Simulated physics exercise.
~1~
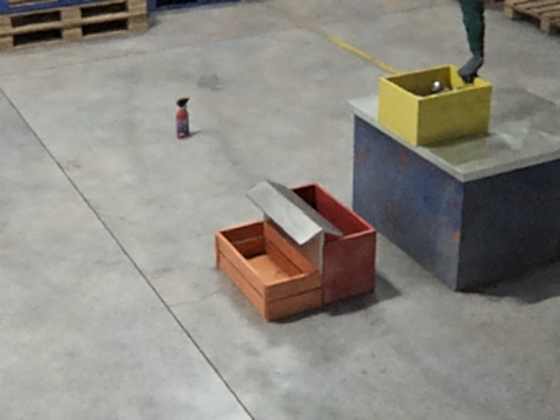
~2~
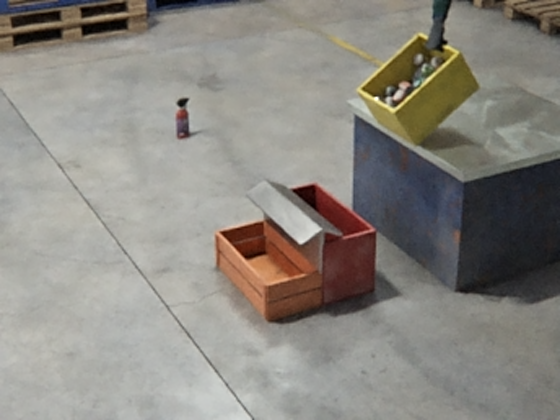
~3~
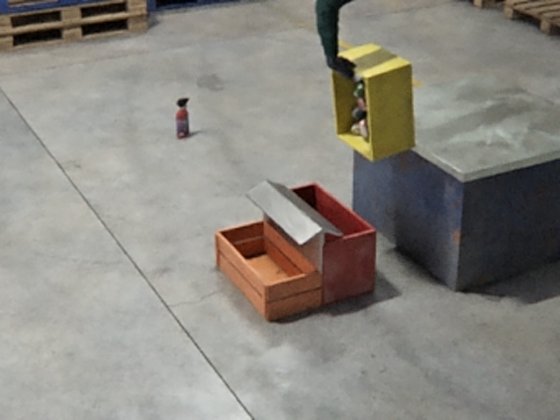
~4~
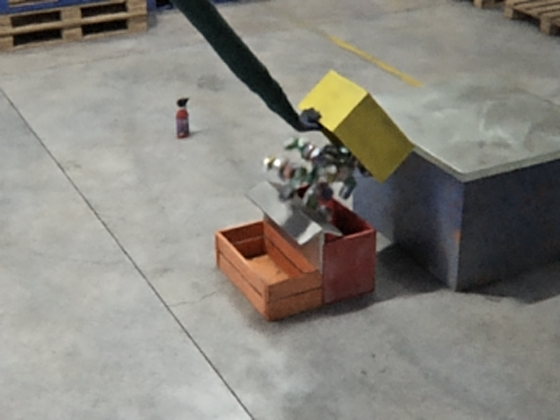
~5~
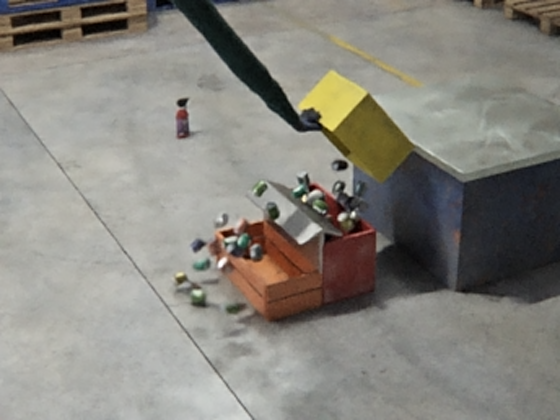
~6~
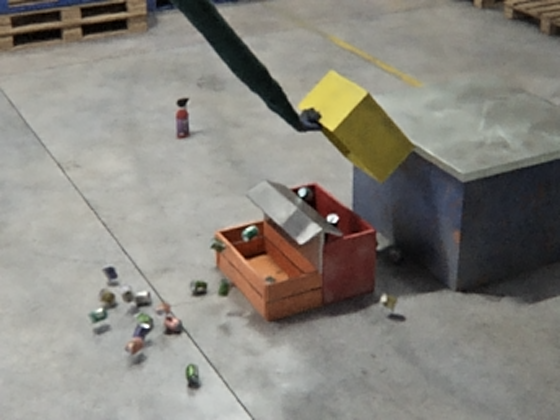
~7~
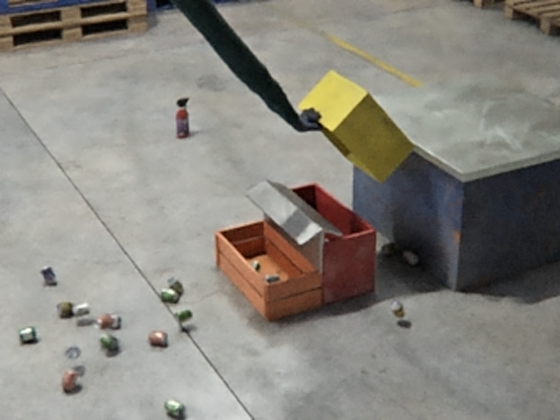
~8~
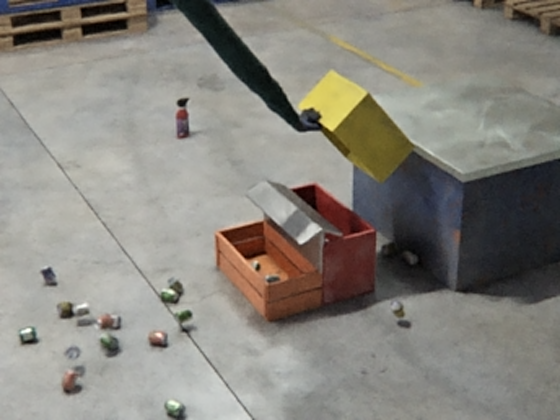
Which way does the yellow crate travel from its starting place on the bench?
The yellow crate moves to the left, off the end of the bench, as it is tipped over.
